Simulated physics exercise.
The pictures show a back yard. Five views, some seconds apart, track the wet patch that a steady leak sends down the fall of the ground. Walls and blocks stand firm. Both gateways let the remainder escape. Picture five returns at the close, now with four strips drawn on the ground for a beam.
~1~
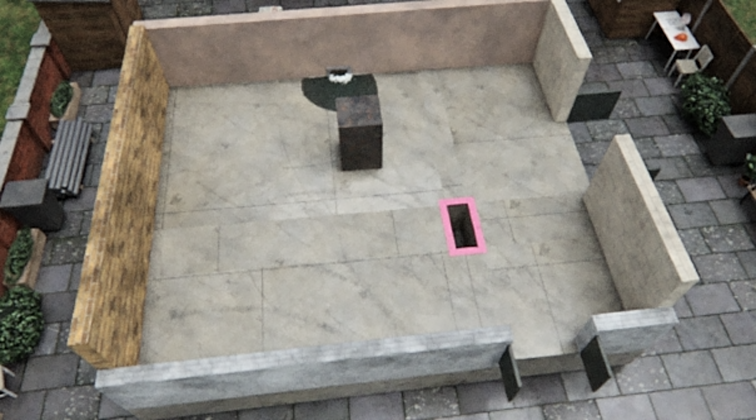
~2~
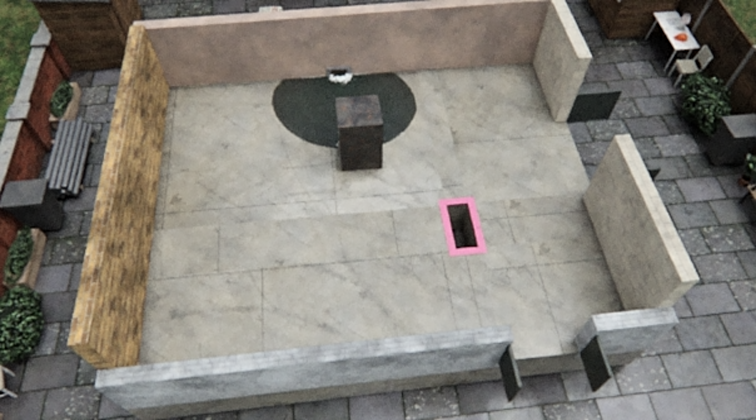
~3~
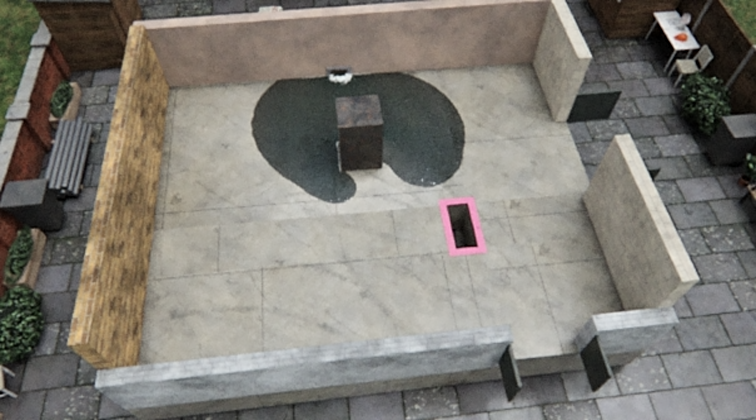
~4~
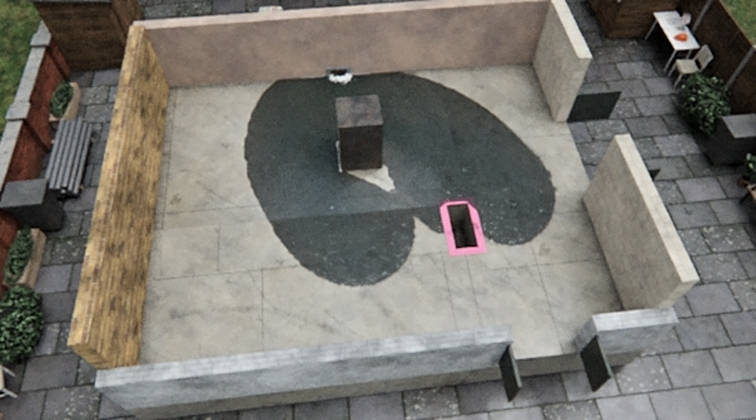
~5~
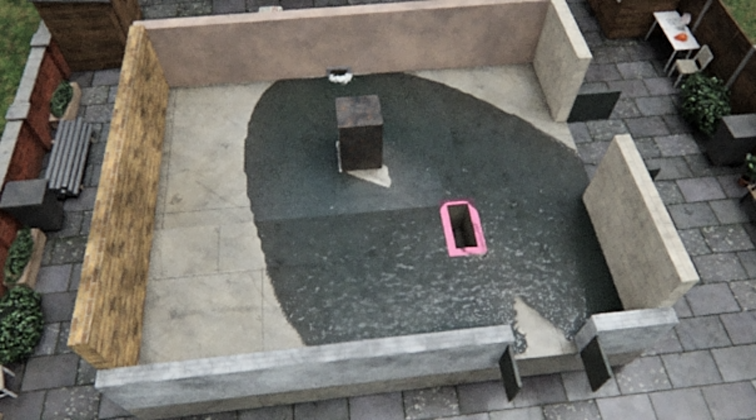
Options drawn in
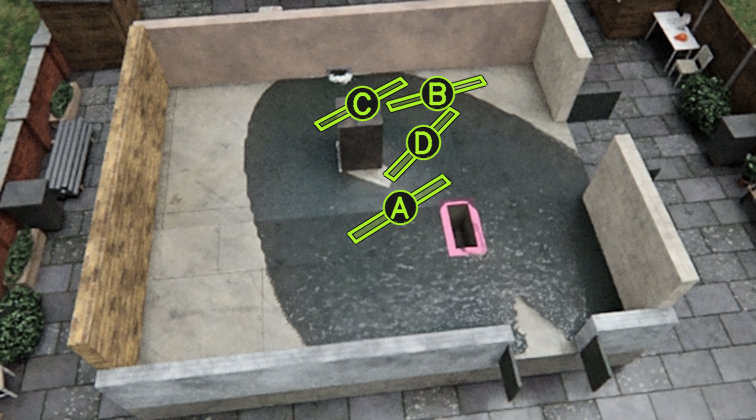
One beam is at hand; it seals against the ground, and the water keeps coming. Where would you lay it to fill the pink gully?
B beats the others.
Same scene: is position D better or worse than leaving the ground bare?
Worse.
In lime, A from (352, 237) to (445, 179); B from (389, 106) to (482, 80); C from (318, 126) to (403, 81); D from (389, 176) to (453, 111).
With A, next to none of the stream goes into the pink gully, about 98 % out by the gates.
With B, about 15 % of the stream goes into the pink gully, about 85 % out by the gates.
With C, about 2 % of the stream goes into the pink gully, about 98 % out by the gates.
With D, about 3 % of the stream goes into the pink gully, about 96 % out by the gates.
